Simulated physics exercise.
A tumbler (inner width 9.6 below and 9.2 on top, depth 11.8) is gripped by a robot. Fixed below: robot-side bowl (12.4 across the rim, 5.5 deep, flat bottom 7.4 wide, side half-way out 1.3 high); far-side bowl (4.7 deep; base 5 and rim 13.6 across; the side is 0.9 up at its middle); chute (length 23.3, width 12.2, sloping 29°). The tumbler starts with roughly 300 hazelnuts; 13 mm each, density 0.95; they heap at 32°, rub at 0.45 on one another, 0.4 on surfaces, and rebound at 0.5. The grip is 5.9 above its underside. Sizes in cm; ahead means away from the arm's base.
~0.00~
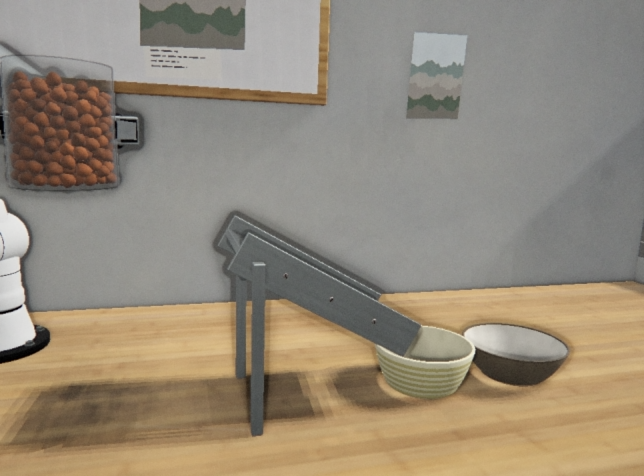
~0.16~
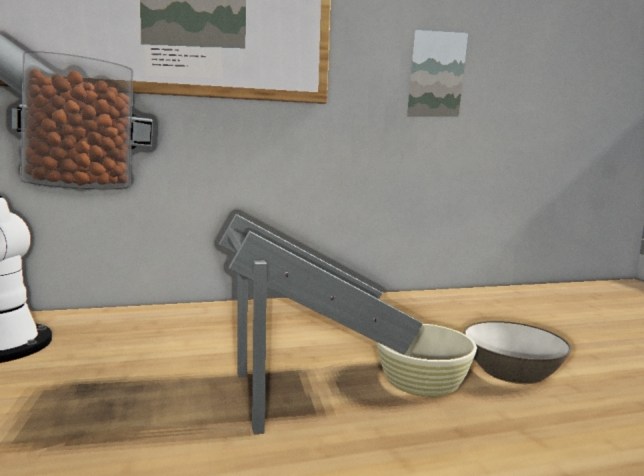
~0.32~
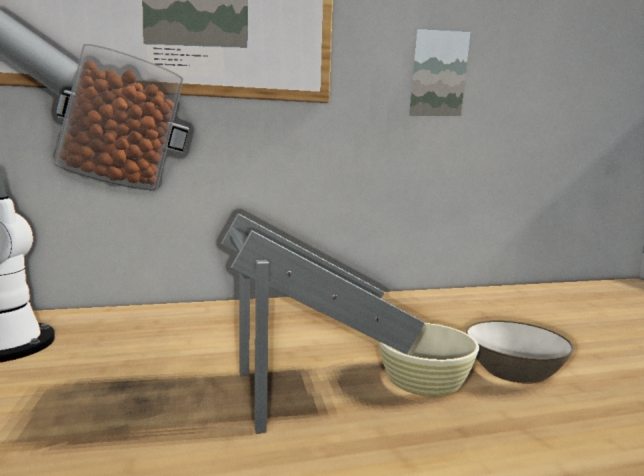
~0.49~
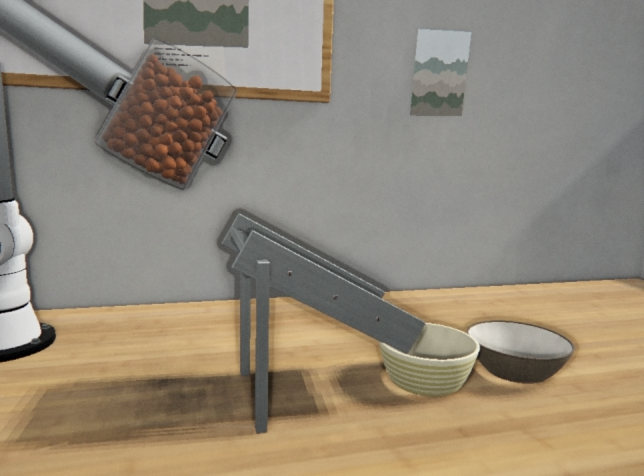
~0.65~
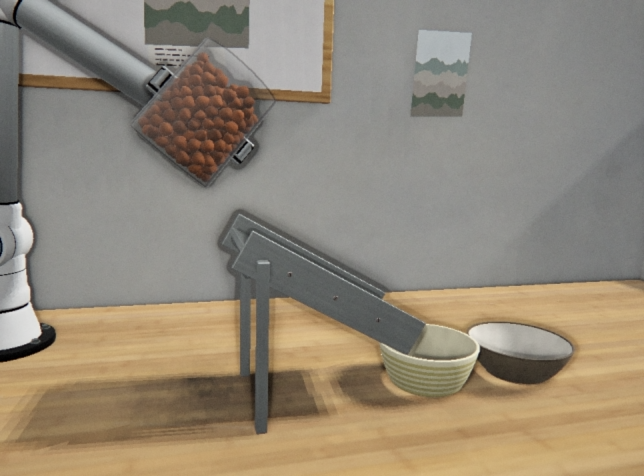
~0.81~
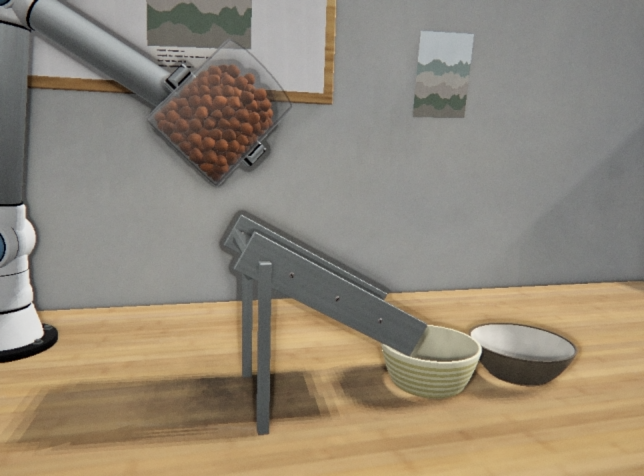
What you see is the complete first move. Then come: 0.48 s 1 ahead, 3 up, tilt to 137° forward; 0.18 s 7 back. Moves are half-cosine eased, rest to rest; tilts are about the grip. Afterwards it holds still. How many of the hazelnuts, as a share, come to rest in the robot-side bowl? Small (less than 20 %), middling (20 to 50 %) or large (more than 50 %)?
A large share, more than 50 %, ends in the robot-side bowl.
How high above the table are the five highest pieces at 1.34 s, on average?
Some 36 cm.
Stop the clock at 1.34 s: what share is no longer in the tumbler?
Near 50 per cent so far.
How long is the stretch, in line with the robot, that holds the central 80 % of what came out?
Some 32 cm.
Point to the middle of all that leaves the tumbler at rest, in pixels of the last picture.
Around (433, 362).
After 1.07 s, tilted 98° forward, highest piece 40 above the table; 302 in the tumbler.
After 1.34 s, tilted 137° forward, highest piece 36 above the table; 145 in the tumbler, 1 in the robot-side bowl, 156 on the chute or in flight.
After 1.67 s, tilted 137° forward, highest piece 20 above the table; 187 in the robot-side bowl, 23 on the table or floor, 5 in the far-side bowl, 87 on the chute or in flight.
After 2.72 s, tilted 137° forward, highest piece 7 above the table; 233 in the robot-side bowl, 59 on the table or floor, 10 in the far-side bowl.
In the end, 233 in the robot-side bowl, 59 on the table or floor, 10 in the far-side bowl. That is 77 % in the robot-side bowl.
